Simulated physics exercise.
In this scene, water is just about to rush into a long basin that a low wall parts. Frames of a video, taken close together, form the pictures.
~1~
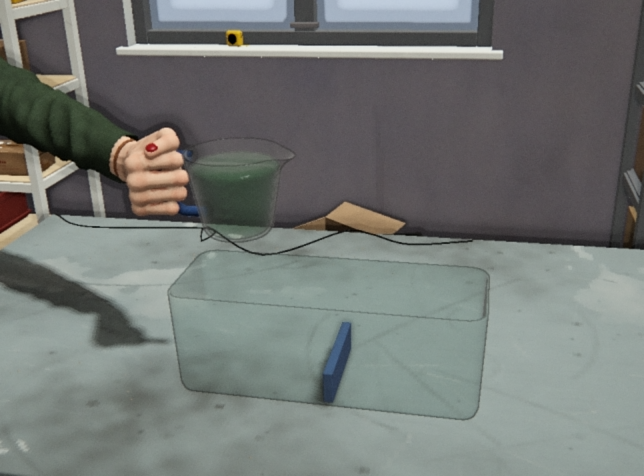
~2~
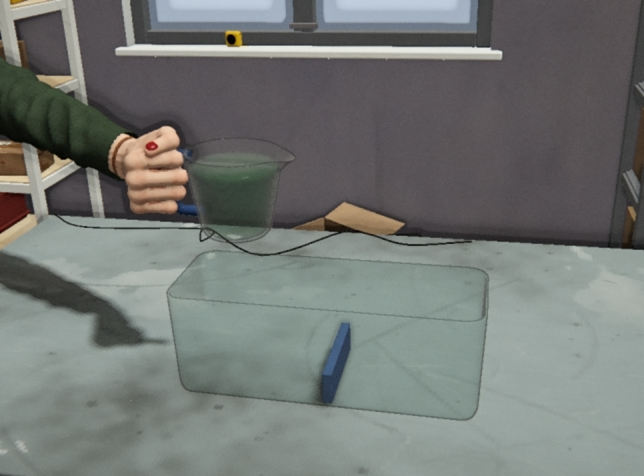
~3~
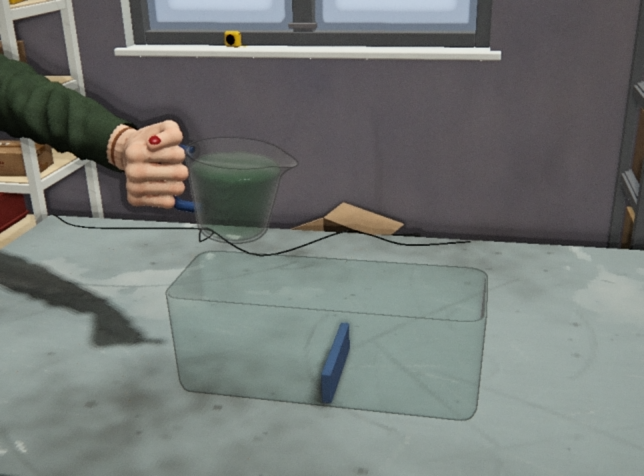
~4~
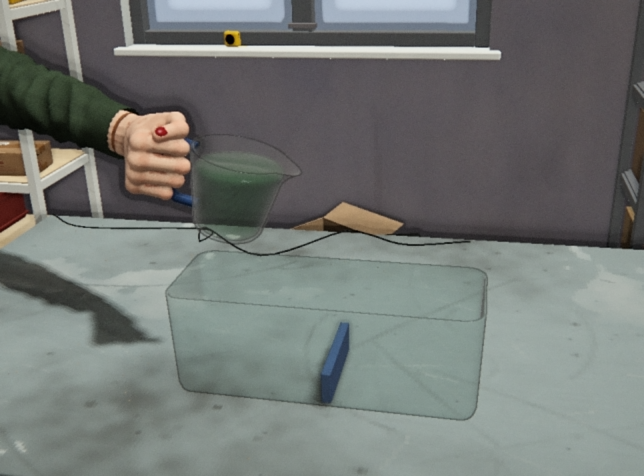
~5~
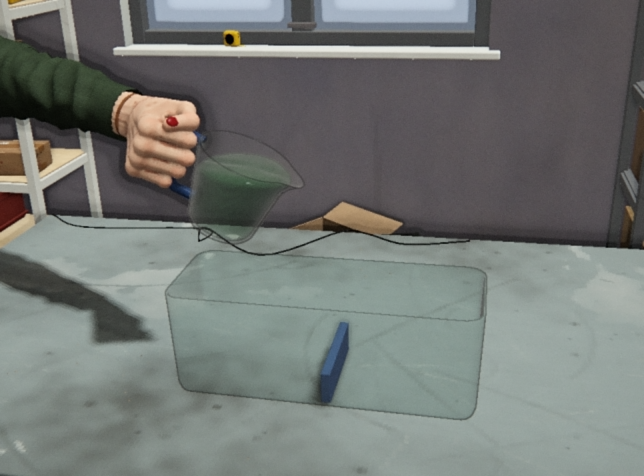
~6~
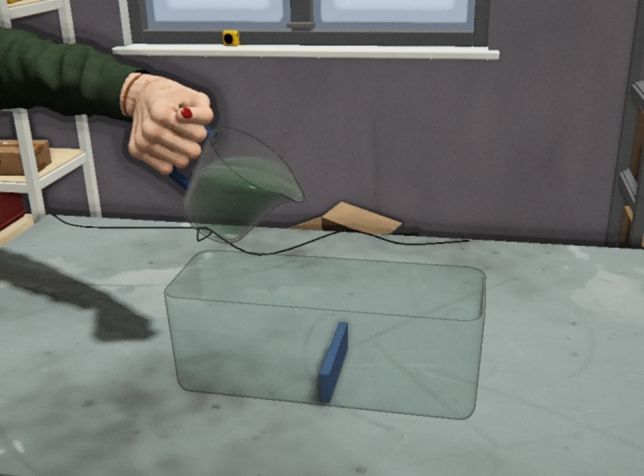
We see a hand in a green sleeve holding a clear jug of greenish liquid above a transparent basin with a low blue wall inside; the hand keeps the jug nearly upright, then tilts it steadily to the right.
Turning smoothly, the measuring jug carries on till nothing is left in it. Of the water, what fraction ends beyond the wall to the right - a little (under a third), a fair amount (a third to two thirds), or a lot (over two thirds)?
A fair amount, a third to two thirds.
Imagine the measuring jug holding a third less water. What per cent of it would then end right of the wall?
I'd say roughly 10 percent.
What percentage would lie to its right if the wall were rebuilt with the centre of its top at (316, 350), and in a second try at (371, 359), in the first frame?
It would come to roughly 85 per cent the first time and roughly 15 per cent the second.
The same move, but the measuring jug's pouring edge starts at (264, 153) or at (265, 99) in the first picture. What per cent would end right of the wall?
About 10 and 20 per cent.
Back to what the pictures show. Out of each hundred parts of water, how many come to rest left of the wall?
60 %.
A moment on, the measuring jug is tipped right over and 33 per cent is still to pour, 16 is left of the wall and 28 right of it.
Next, the measuring jug is tipped right over and 4 per cent is still to pour, 51 is left of the wall and 40 right of it.
Then the measuring jug is tipped right over and 0 per cent is still to pour, 58 is left of the wall and 40 right of it.
Later the measuring jug is tipped right over and 0 per cent is still to pour, 59 is left of the wall and 40 right of it.
In the end 59 per cent lies left of the wall, 40 right of it and 1 outside.
